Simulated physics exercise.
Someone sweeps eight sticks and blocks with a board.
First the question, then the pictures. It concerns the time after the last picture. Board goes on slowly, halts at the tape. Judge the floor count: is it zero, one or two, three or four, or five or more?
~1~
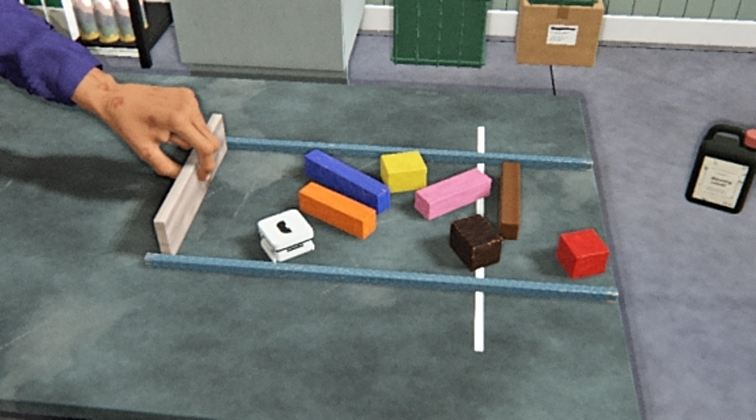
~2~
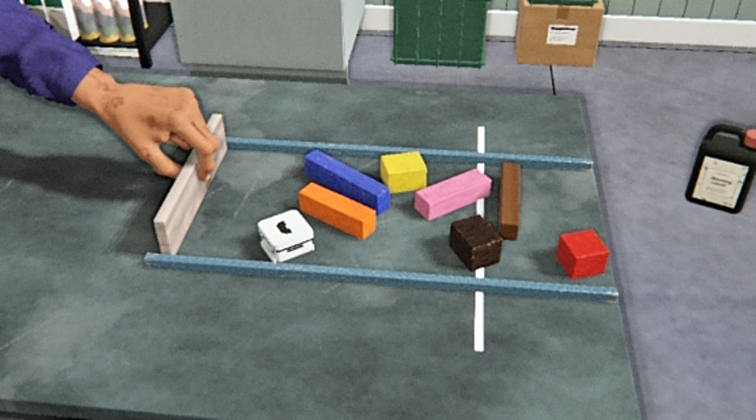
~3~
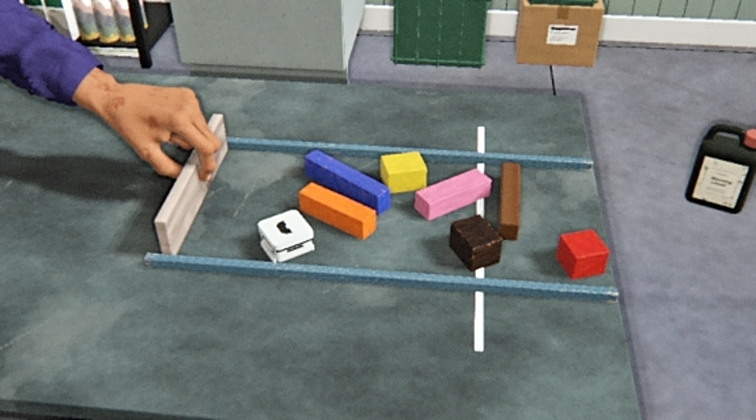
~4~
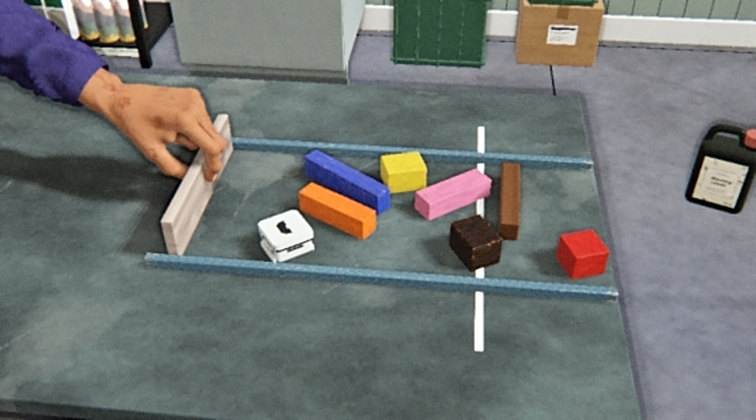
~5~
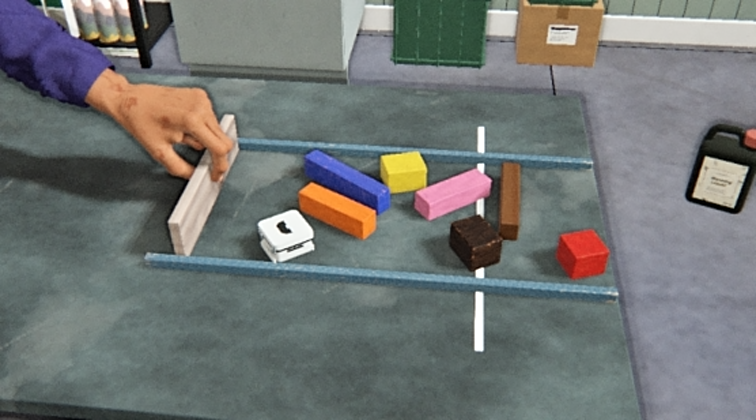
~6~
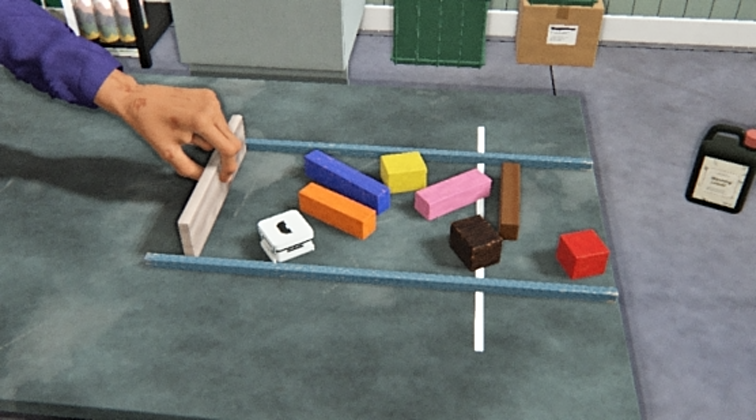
The floor count is zero.
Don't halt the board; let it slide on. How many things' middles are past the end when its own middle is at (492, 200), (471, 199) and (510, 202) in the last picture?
The counts would come out as 1, 0 and 2.
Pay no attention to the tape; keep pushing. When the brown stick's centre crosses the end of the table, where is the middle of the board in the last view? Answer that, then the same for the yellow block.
Its middle is about (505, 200) and about (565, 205).
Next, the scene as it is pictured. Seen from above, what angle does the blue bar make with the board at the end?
The angle is some 30°.
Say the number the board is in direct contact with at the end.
3 of them.
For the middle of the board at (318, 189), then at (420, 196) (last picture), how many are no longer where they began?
Tally: 3; 7.
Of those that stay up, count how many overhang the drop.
1 in all.
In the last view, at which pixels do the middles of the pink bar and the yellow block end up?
First at (550, 189); second at (517, 170).
Soon after, none off yet; red block at rest near (582, 254); brown stick at rest near (510, 200); black block at rest near (475, 243).
In the end, the number that fall off is zero.
